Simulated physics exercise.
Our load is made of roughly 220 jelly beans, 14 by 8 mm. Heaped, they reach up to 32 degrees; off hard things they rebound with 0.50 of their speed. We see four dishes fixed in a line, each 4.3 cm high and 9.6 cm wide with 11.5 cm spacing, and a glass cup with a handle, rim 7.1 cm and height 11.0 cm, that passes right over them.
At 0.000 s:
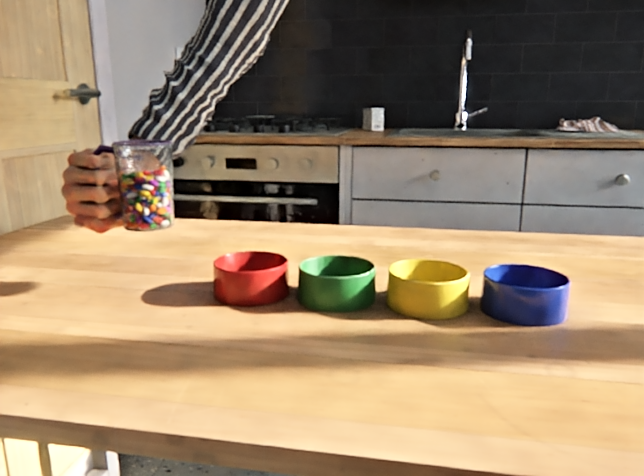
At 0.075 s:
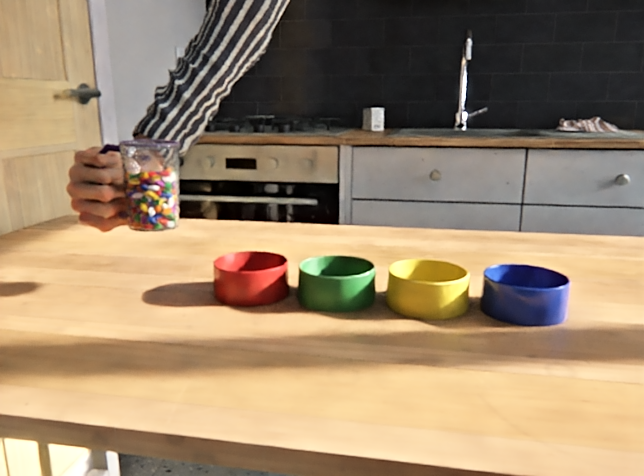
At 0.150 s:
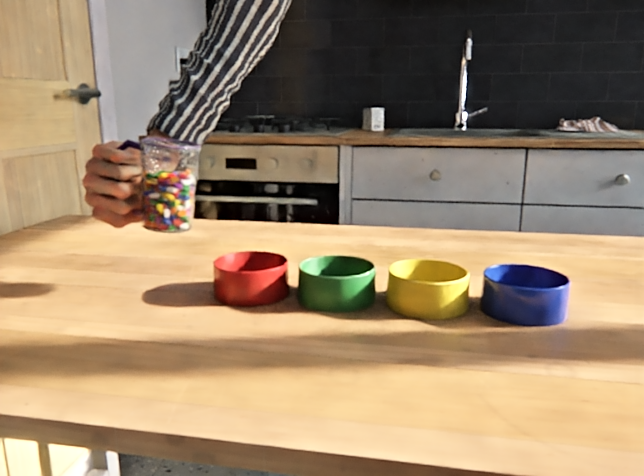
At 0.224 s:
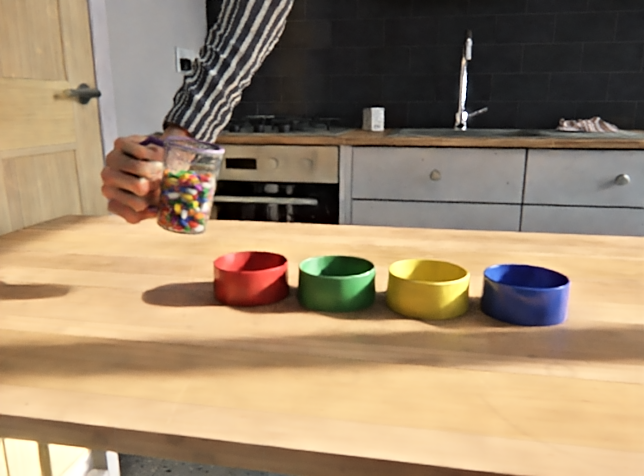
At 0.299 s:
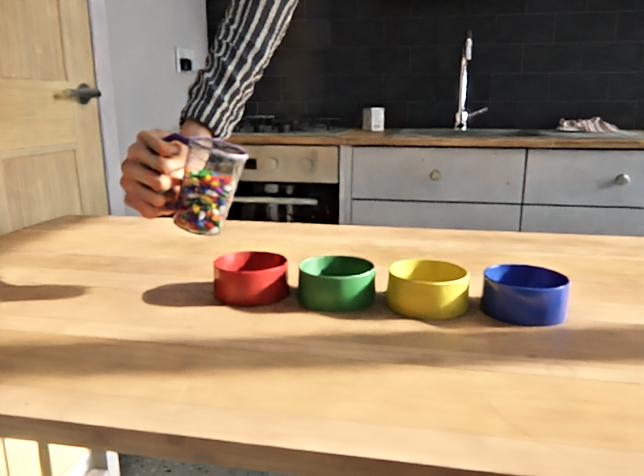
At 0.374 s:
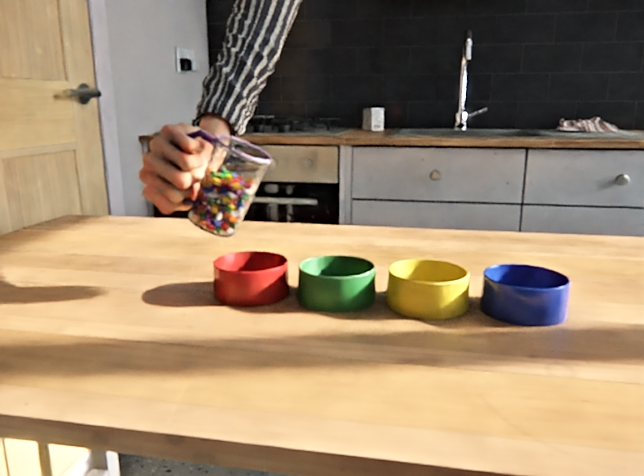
In this clip, a hand in a striped sleeve moves a clear cup of colorful candies rightward above a wooden table, gradually tilting it to the right, while red, green, yellow and blue dishes stay still in a row.
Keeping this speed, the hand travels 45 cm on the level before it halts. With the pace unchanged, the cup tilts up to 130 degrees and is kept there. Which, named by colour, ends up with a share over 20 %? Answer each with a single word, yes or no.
Red dish no, blue dish yes, green dish no, yellow dish no, counter yes.
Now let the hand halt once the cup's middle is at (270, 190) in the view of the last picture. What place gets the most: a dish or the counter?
The biggest share ends at green.
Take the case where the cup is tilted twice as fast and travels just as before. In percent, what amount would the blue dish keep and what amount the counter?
Then blue would get 10 and the counter 20.
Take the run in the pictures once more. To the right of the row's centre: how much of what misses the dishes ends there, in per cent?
That works out to close to 100 per cent.
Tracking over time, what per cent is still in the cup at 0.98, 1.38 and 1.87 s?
Series: 100 / 85 / 0 per cent.
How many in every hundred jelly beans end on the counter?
Close to 25 %, more or less.
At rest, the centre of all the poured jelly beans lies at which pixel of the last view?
Centre at rest: Approx. (540, 299) px.
After 0.98 s, tilt 75 degrees; cup holds 100 %.
Then, at 1.38 s, tilt 107 degrees; cup holds 85 %, blue 5 %.
After 1.87 s, tilt 130 degrees; cup holds 0 %, blue 75 %.
In the end, at 2.8 s, red 0 %, blue 75 %, green 0 %, yellow 0 %, counter 25 %.
